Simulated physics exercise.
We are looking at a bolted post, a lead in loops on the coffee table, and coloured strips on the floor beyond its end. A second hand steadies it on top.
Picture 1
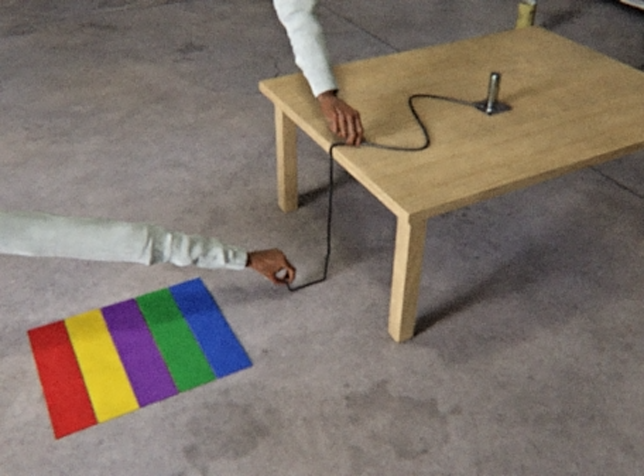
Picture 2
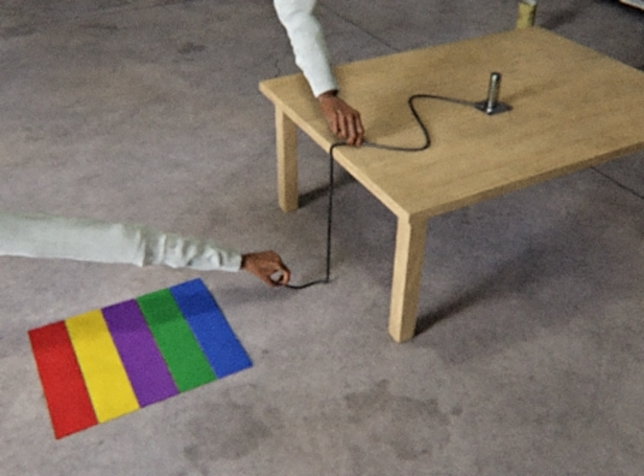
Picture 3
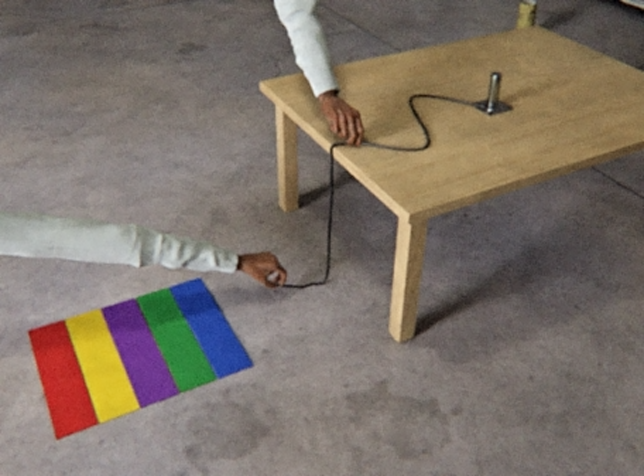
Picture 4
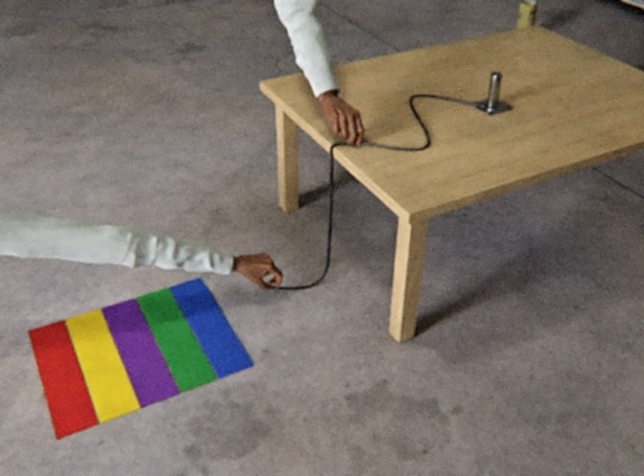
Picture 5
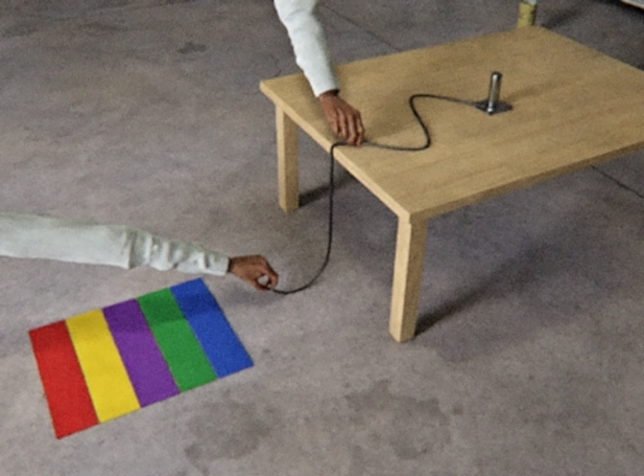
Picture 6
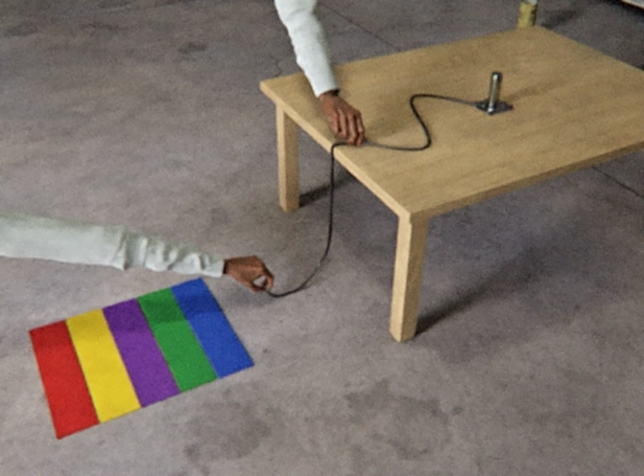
A hand near the floor drew the end of a dark lead slightly left, toward the blue strip of a coloured row, while another hand kept the lead pressed to the coffee table's edge.
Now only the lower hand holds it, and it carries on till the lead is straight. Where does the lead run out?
The end stops over the red strip.
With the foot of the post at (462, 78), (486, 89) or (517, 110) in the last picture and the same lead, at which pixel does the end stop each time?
About (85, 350), (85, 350) and (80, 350).
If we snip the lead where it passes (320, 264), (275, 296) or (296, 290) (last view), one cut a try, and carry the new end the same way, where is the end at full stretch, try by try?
In that order: (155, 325), (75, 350) and (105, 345).
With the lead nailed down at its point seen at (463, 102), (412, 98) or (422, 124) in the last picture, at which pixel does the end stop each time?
The places are (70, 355), (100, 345) and (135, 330).
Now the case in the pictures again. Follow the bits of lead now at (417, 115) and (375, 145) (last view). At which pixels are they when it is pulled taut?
At (380, 131), then (275, 182).
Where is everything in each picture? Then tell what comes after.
In the first picture, end (286, 282); blue (225, 354); green (189, 367); purple (151, 381); yellow (112, 395); red (70, 410).
In the second picture, end (281, 284); lead through (453, 100) (414, 112) (425, 148) (347, 143) (330, 204) (328, 269).
In the third picture, end (278, 285).
In the fourth picture, end (274, 286); lead through (453, 100) (415, 112) (425, 147) (347, 143) (331, 204) (327, 269).
In the fifth picture, end (269, 288).
In the sixth picture, end (265, 289); lead through (453, 100) (415, 112) (426, 147) (348, 143) (331, 204) (317, 269).
A little later, end near (137, 331); over purple.
Next, end near (87, 348); over yellow.
When it is tight, end near (56, 358); over red. It gets as far as the red strip.
